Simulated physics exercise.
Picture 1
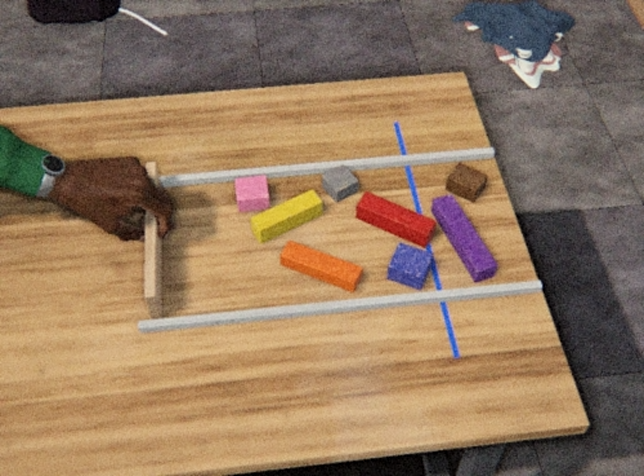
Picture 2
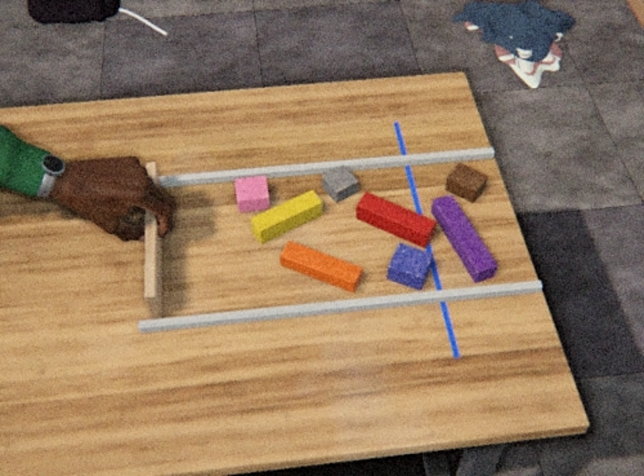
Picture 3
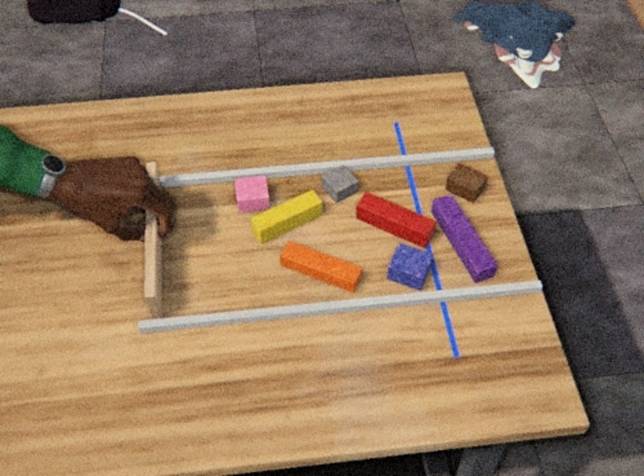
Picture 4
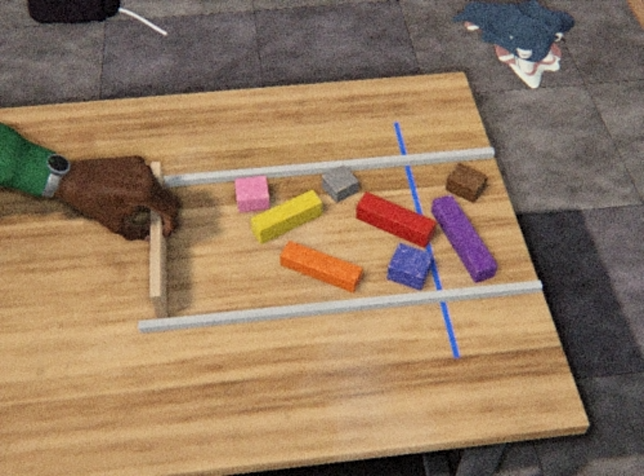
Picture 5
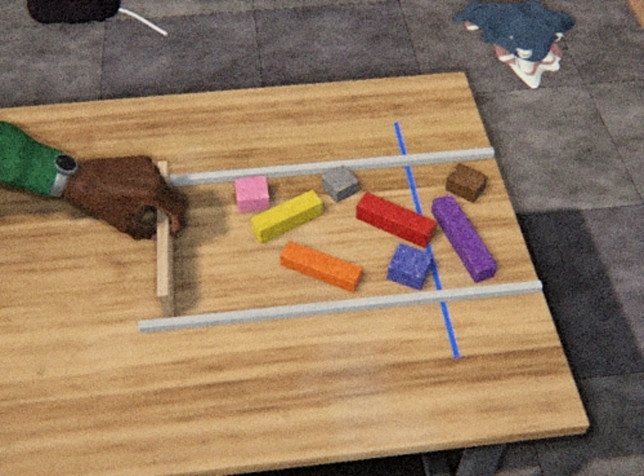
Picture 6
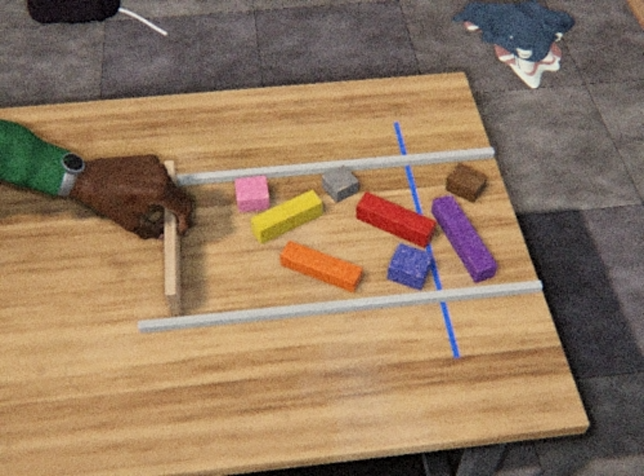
A hand slides a wooden board slightly right between two rails, toward colored blocks lying still.
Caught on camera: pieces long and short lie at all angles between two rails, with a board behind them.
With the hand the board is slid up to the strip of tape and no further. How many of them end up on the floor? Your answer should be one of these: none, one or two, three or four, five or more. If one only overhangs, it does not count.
The count is none.
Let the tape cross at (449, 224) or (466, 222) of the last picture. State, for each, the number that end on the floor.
Down on the floor: 2 and 2.
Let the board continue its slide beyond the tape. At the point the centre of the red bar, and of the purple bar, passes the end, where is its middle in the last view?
First it's close to (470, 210), next close to (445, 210).
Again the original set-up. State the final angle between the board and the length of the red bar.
Roughly 35 degrees.
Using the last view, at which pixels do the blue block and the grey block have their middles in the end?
Listed in order, first is (481, 265) and the other is (453, 166).
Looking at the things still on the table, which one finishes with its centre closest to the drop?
That's the brown block.
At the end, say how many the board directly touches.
It adds up to 3.
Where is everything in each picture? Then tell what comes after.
Brown block (467, 183); purple bar (463, 237); blue block (410, 266); board (154, 238); tape (423, 226), in the first frame.
Purple bar (463, 238); board (154, 238), in the second frame.
Blue block (410, 267); orange bar (321, 267), in the third frame.
Brown block (467, 183); red bar (395, 220), in the fourth frame.
Purple bar (463, 238); yellow bar (287, 217), in the fifth frame.
Brown block (467, 183); purple bar (463, 238); blue block (410, 267); board (173, 236); tape (423, 226), in the sixth frame.
Soon after, none off yet; brown block at rest near (467, 183); purple bar at rest near (463, 238); blue block at rest near (410, 267).
At rest, the number that fall off is zero.
